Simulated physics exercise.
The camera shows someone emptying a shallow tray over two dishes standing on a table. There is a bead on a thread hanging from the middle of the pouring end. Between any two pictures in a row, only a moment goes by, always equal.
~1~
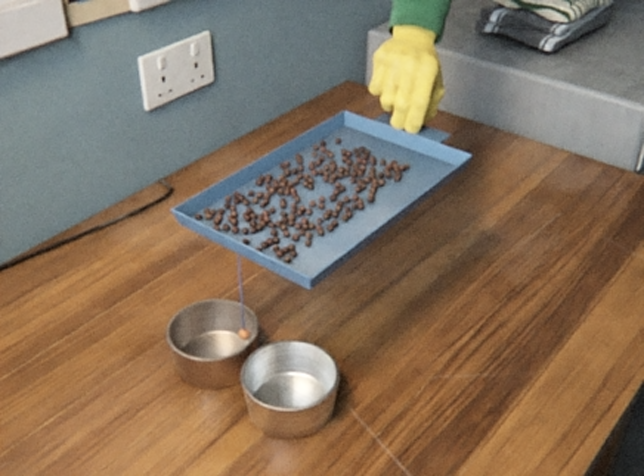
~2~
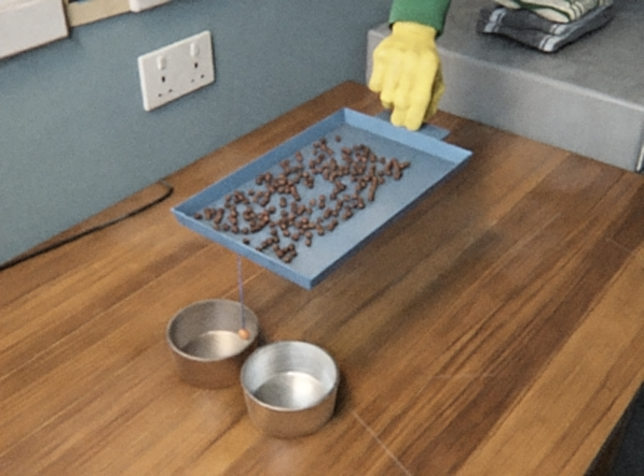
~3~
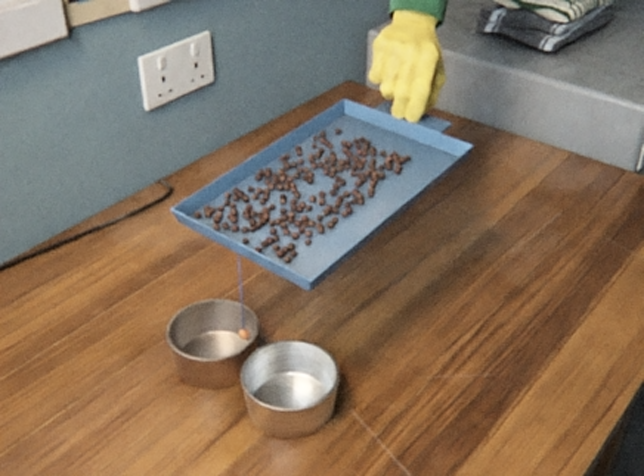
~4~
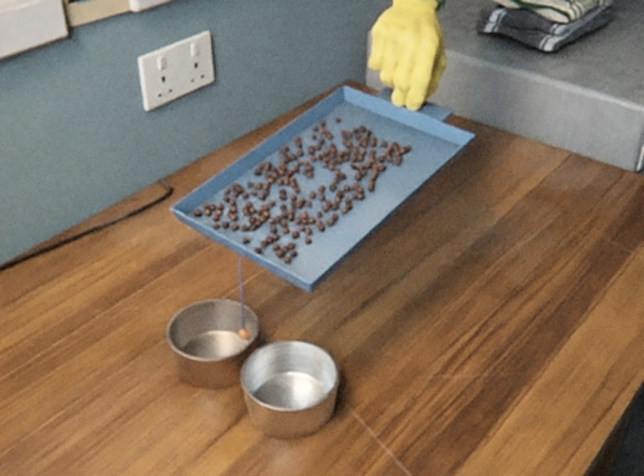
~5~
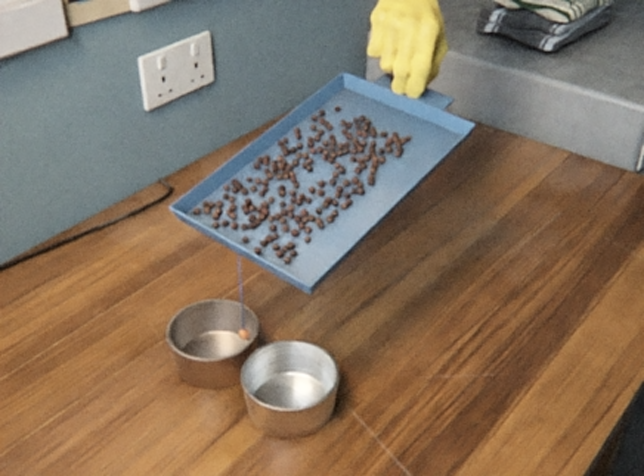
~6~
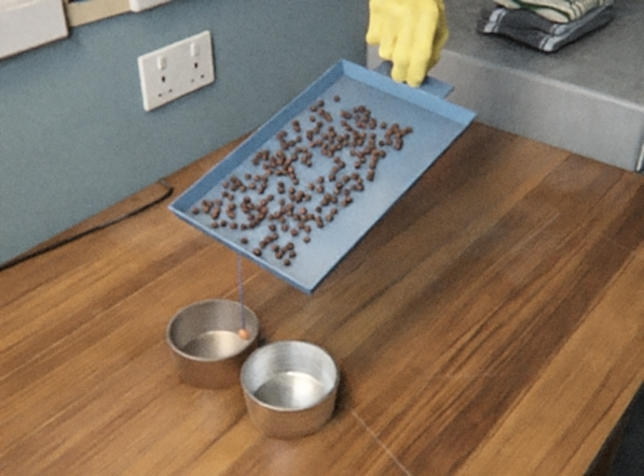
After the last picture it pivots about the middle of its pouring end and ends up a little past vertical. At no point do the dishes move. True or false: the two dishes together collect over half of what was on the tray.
True.
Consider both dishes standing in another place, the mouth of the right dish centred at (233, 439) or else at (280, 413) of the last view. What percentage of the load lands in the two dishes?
It comes to near 10 per cent the first time and near 80 per cent the second time.
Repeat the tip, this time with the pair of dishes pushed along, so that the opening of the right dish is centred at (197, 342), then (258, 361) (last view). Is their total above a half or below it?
A minority, then a minority.
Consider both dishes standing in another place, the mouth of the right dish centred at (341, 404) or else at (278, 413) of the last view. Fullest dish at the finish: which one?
Well, the first go goes to the rightmost dish, and the second to the rightmost dish.
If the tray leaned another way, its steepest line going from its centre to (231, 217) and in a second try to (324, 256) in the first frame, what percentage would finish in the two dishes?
I'd expect around 70 in a hundred first and around 90 in a hundred second.
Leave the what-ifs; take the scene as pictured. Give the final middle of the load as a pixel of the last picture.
The centre comes to rest near (285, 413).
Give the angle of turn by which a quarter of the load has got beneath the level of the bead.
100° or so.
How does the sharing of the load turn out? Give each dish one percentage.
Per hundred pieces, the left dish ends with about 0 and the right dish with about 70.
Just after the last frame, tray tipped steeply; almost all on the tray; just a few in the right dish; about a tenth outside both; just a few in the air.
A moment on, tray tipped past a quarter turn; roughly a third on the tray; roughly a quarter in the right dish; about a tenth outside both; roughly a third in the air.
Further on, tray tipped past a quarter turn; the larger part in the right dish; roughly a quarter outside both.
When it is over, tray tipped past a quarter turn; the larger part in the right dish; not one in the left dish; roughly a quarter outside both.
